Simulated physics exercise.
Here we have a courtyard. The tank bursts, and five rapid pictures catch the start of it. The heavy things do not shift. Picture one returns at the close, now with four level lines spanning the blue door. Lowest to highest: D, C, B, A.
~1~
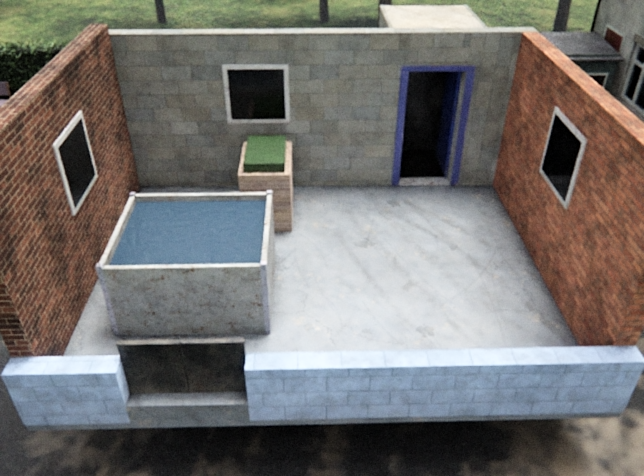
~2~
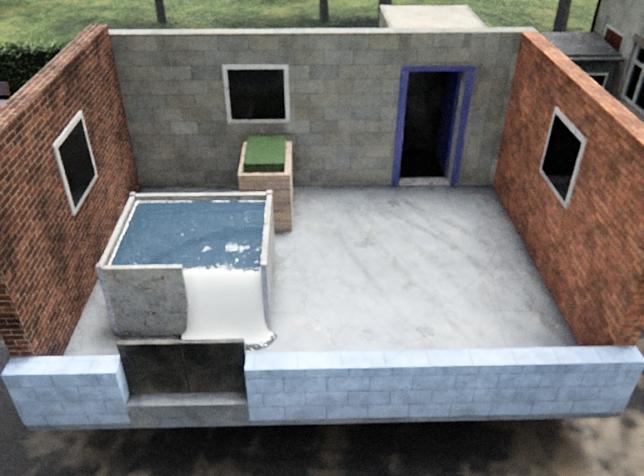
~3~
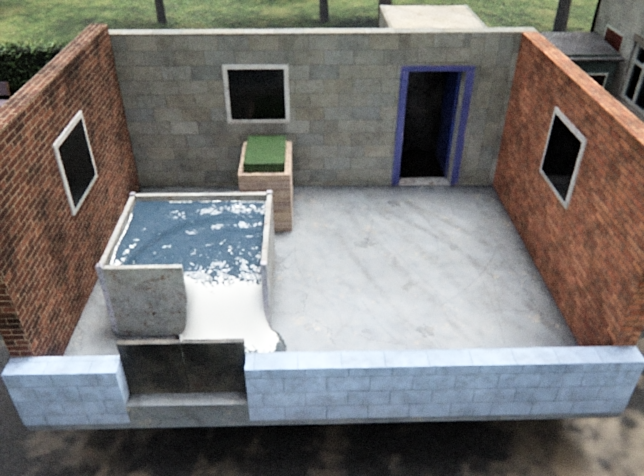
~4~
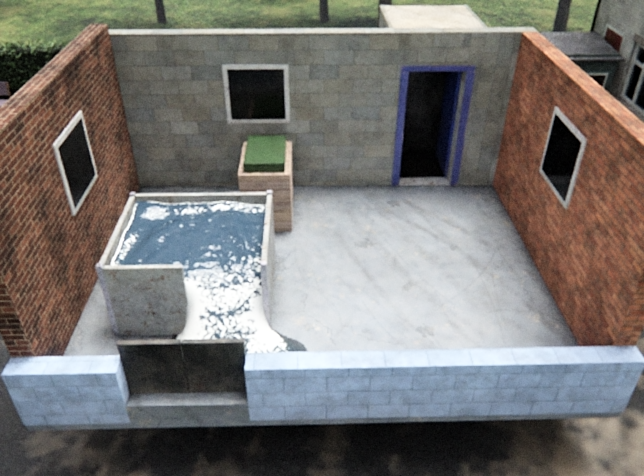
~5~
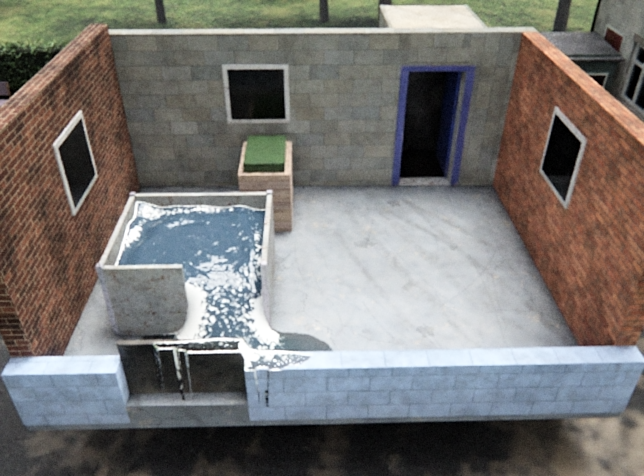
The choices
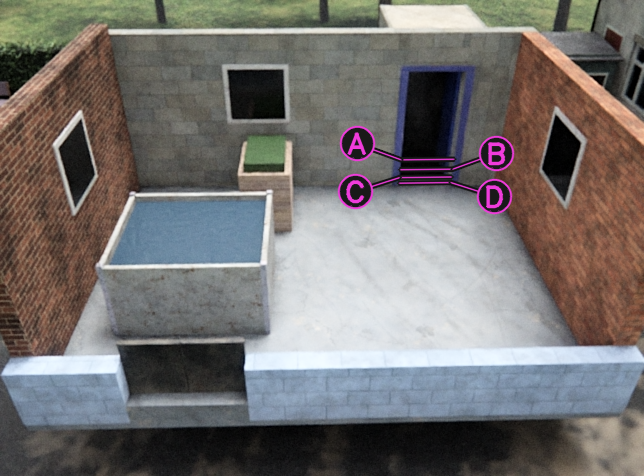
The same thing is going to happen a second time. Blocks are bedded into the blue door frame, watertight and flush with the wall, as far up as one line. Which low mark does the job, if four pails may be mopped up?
That is line C.
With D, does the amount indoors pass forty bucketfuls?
No, less.
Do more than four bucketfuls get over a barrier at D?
Yes, that goes wrong.
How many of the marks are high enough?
Three.
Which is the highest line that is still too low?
Line D.
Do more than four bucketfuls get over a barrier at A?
No.
In magenta, A at (427, 159); B at (426, 169); C at (425, 177); D at (424, 182); from the bottom up D, C, B, A.
If A is chosen, nothing gets over.
If B is chosen, nothing gets over.
If C is chosen, a splash gets over, under a bucket.
If D is chosen, some 20 bucketfuls get in.
